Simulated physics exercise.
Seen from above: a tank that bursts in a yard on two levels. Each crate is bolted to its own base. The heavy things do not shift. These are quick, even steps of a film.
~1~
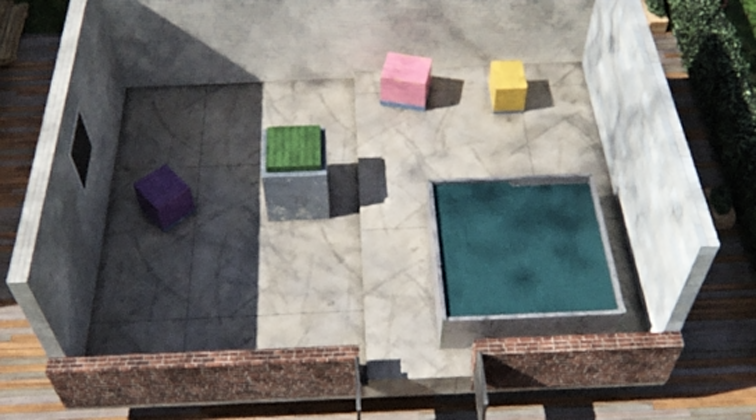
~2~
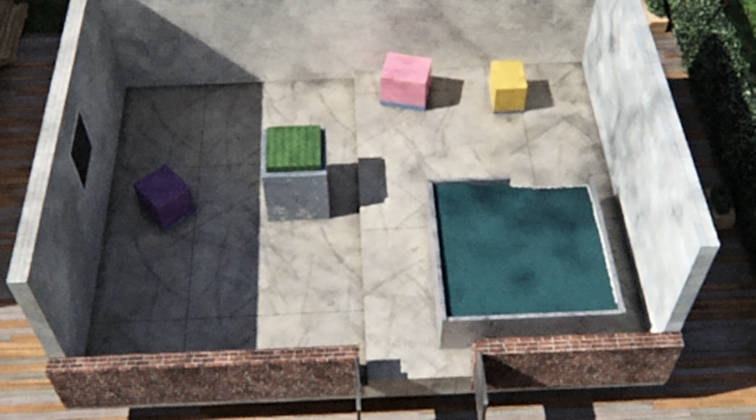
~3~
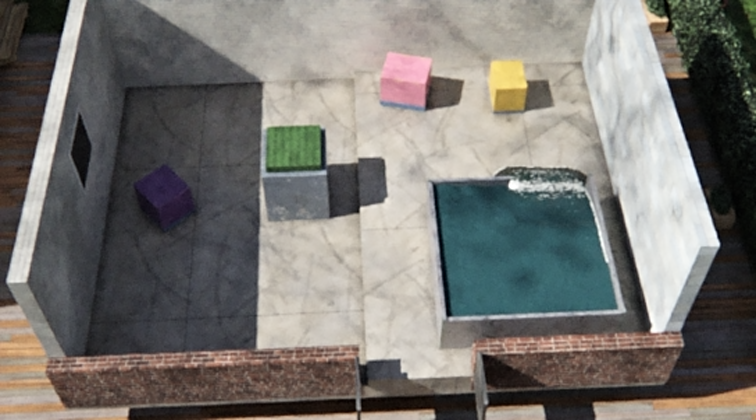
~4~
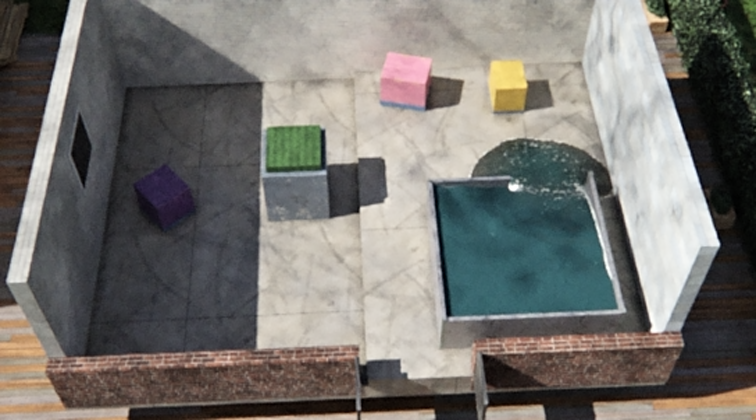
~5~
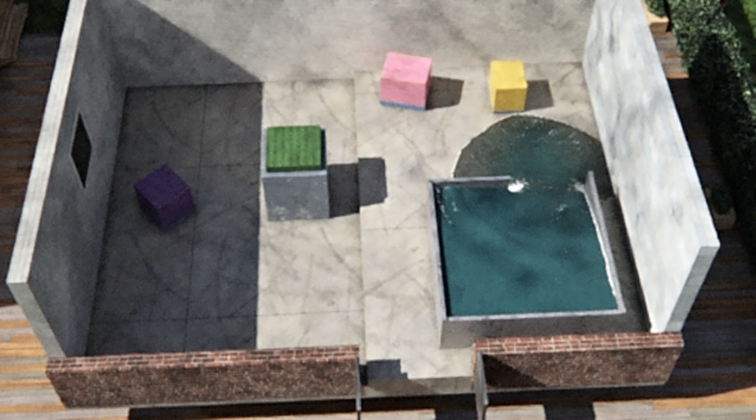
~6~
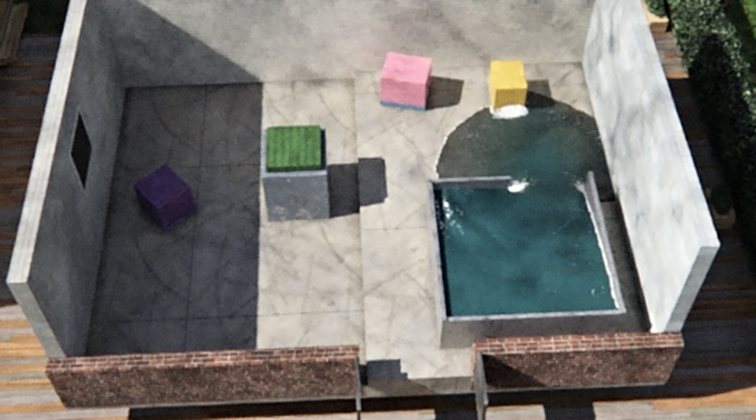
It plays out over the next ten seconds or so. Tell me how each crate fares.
The pink crate is soaked; the yellow crate is soaked; the purple crate is soaked.
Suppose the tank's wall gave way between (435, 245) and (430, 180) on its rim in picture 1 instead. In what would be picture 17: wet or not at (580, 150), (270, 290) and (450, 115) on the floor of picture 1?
In that order: Free of water, awash, free of water.
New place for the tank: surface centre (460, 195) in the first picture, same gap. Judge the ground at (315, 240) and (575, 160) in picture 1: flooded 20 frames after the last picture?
In that order: No water, wet.
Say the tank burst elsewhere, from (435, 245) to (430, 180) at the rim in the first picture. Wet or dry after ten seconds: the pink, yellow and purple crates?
In short: Pink stays dry, yellow is safe, purple is wetted.
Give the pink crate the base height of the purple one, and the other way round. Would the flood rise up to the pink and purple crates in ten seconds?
Pink ends up wet; purple gets wet.
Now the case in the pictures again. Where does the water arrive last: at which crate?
The one in purple.
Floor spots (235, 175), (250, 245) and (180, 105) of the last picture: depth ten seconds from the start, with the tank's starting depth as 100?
In that order: 4, 2 and 12 per cent.
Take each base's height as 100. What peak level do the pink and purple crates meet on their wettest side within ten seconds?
Near 370 and 260 in a hundred.
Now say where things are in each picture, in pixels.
In the first frame, the water tank at (521, 246) is whole and still.
In the second frame, water pours out on the water tank's far side and has run to a hidden place.
In the third frame, the front is at (500, 175), out from the gap on the water tank's far side.
In the fourth frame, water pours out on the water tank's far side and has run to (523, 141).
In the fifth frame, water pours out on the water tank's far side and has run to (519, 117).
In the sixth frame, water pours out on the water tank's far side and has run to (528, 94).
A moment on, water covers 20 % of the floor; the pink crate water round its plinth, the yellow crate water round its plinth, the purple crate not reached.
Next, water covers 25 % of the floor; the pink crate water round its plinth, the yellow crate water round its plinth, the purple crate not reached.
Then, water covers 40 % of the floor; the pink crate water round its plinth, the yellow crate water round its plinth, the purple crate not reached.
Later, water covers 80 % of the floor; the pink crate water round its plinth, the yellow crate water round its plinth, the purple crate water round its plinth.
In the end, water covers 95 % of the floor; the pink crate was topped, the yellow crate was topped, the purple crate was topped.
